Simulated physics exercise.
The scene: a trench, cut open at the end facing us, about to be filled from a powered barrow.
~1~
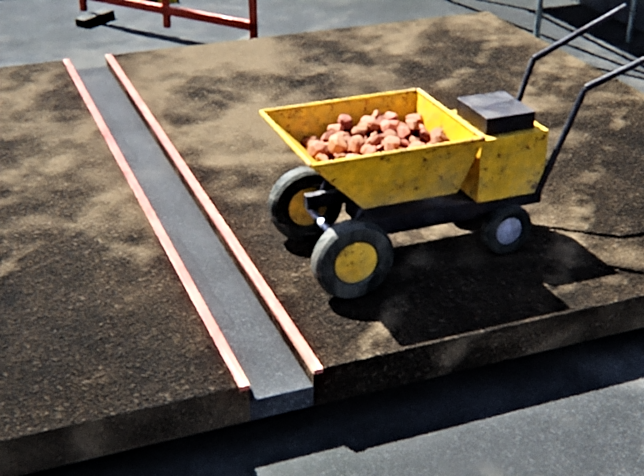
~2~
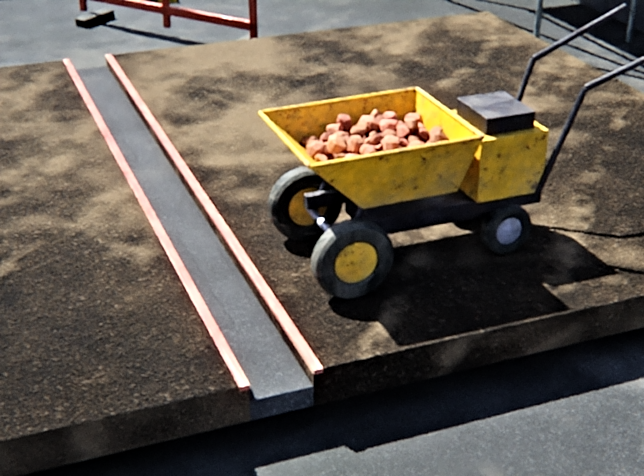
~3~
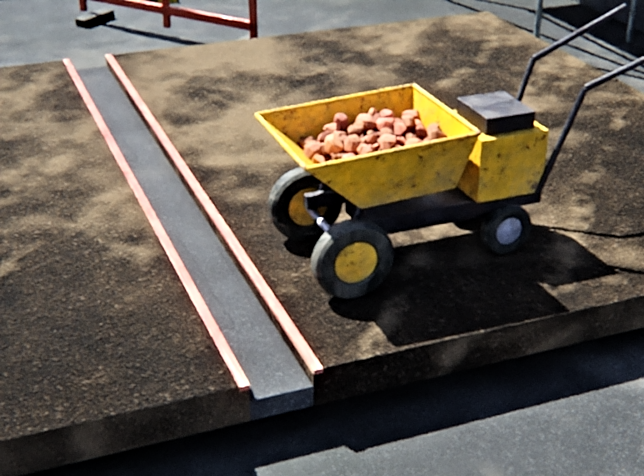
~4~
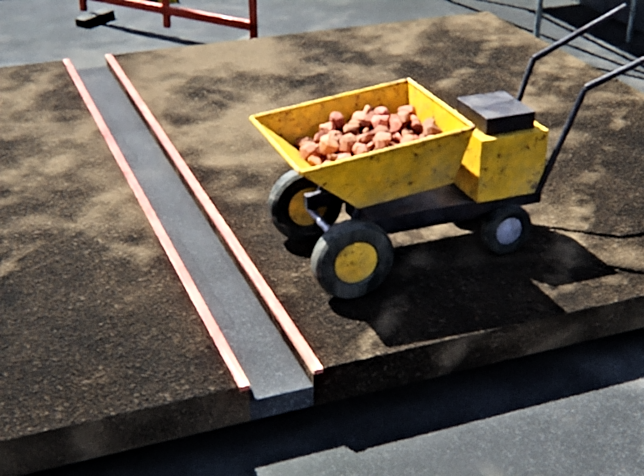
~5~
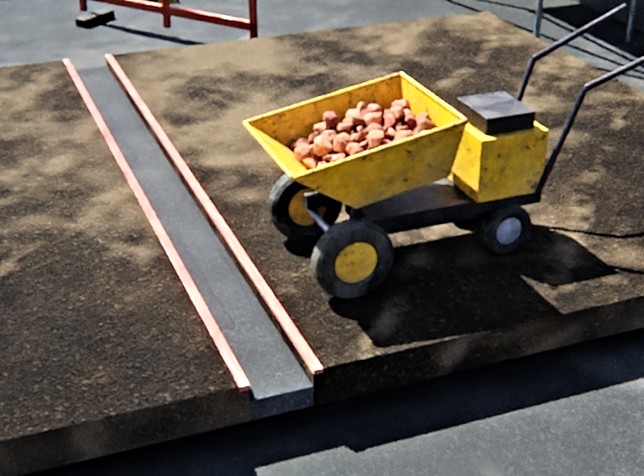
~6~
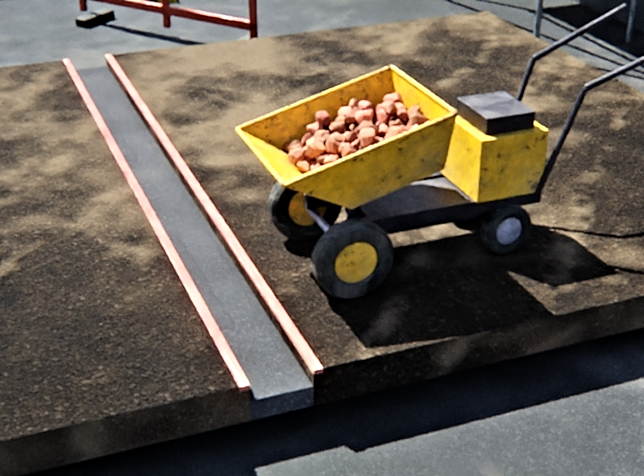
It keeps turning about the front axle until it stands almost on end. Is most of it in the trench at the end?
In the trench: Only the smaller part.
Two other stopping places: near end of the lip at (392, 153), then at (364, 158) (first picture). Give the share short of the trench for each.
The first gives 30 %, the second 10 %.
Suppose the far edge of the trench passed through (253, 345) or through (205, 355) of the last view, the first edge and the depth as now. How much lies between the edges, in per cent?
The first gives 0 %, the second 60 %.
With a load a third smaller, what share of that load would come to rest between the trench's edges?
Roughly 50 in a hundred.
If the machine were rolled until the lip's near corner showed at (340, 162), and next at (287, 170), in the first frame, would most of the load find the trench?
One: Above a half. Two: Under half.
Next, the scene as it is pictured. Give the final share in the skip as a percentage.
It comes to 20 per cent or so.
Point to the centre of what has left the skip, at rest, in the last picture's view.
Near (183, 290).
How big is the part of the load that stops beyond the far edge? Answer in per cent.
It comes to 45 per cent or so.
Shortly afterwards, skip tipped steeply; the whole lot in the skip.
Next, skip tipped right over; near two thirds in the skip; a little in or heaped over the trench; near a quarter beyond it.
Some moments later, skip tipped right over; near a quarter in the skip; near a third in or heaped over the trench; near half beyond it.
In the end, skip tipped right over; near a quarter in the skip; near a third in or heaped over the trench; near half beyond it.
